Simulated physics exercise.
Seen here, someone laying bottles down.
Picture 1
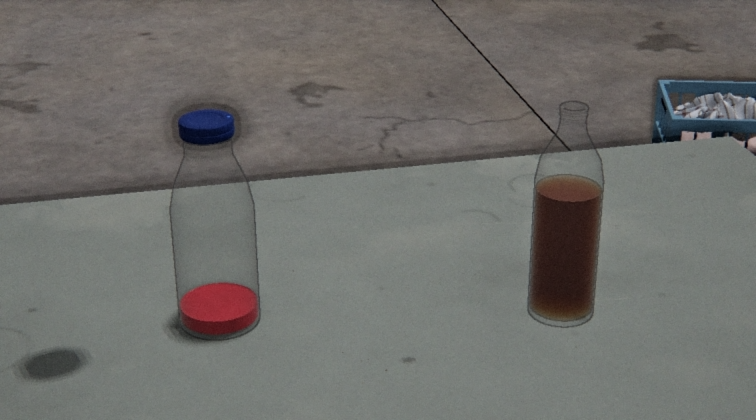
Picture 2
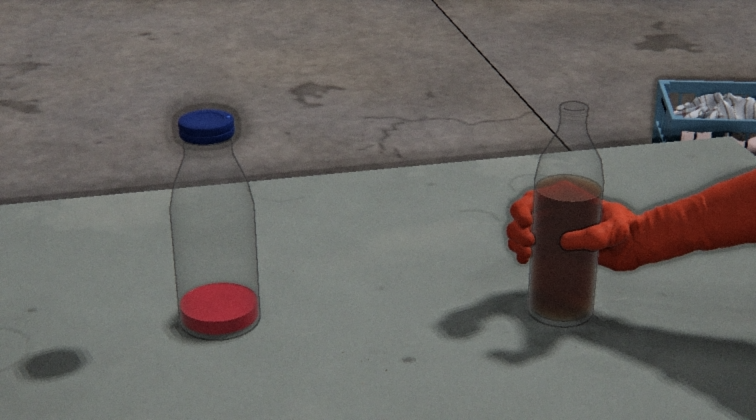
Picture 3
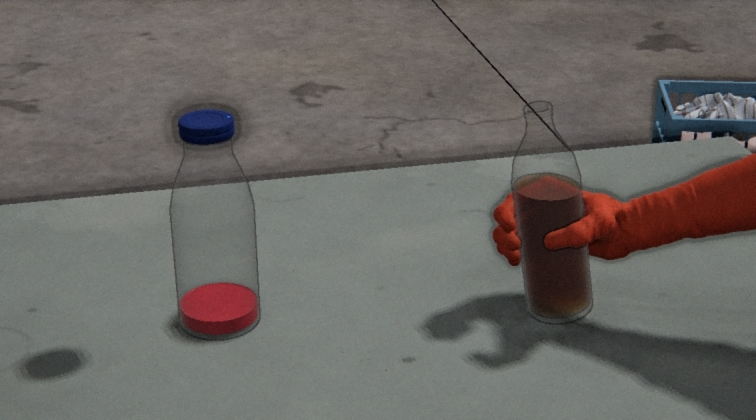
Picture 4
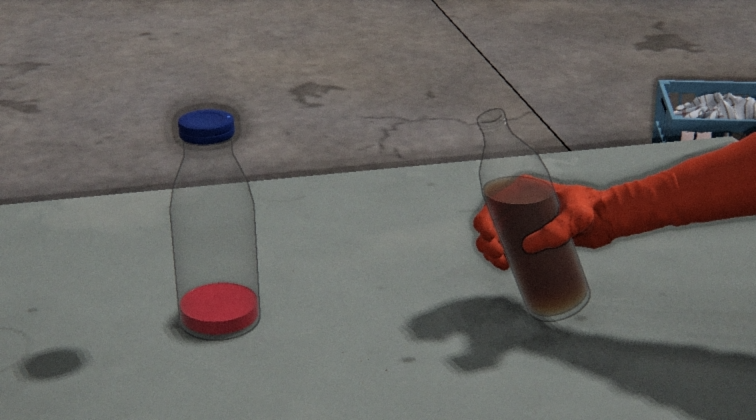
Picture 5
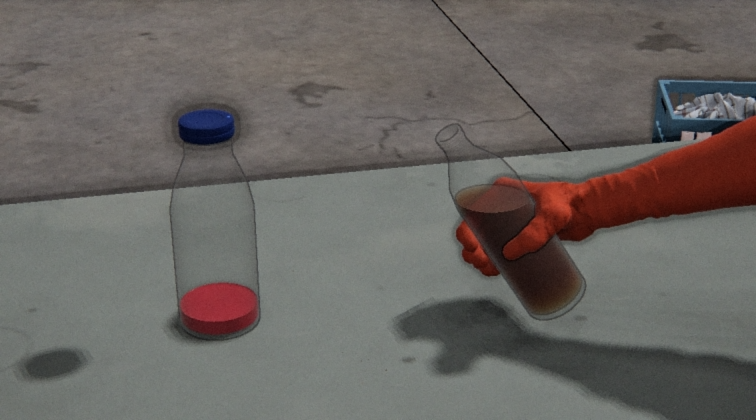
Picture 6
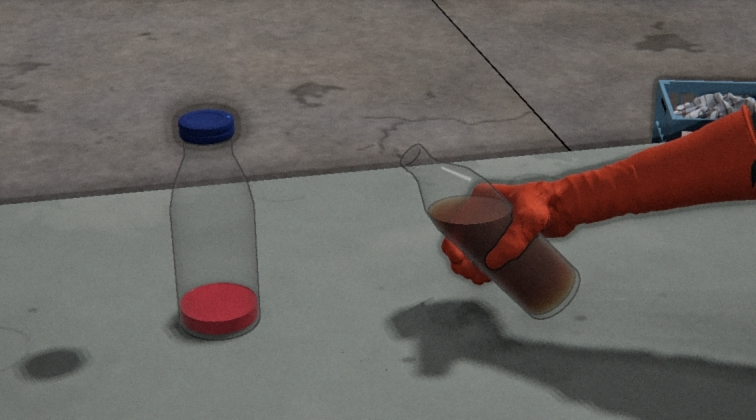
A gloved hand grasps the open right bottle of brown liquid and tilts it left.
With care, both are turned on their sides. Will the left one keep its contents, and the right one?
Left: It keeps it in. Right: It leaks.
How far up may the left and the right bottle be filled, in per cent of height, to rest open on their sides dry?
About 14 and 26 per cent.
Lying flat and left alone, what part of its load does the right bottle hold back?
Near 40 in a hundred.
Soon after, the right bottle is nearly down; right bottle, nothing comes out.
Later, the right bottle lies flat; right bottle, it is running out of the neck.
In the end, both lie flat; right bottle, it is running out of the neck; left bottle, nothing comes out.
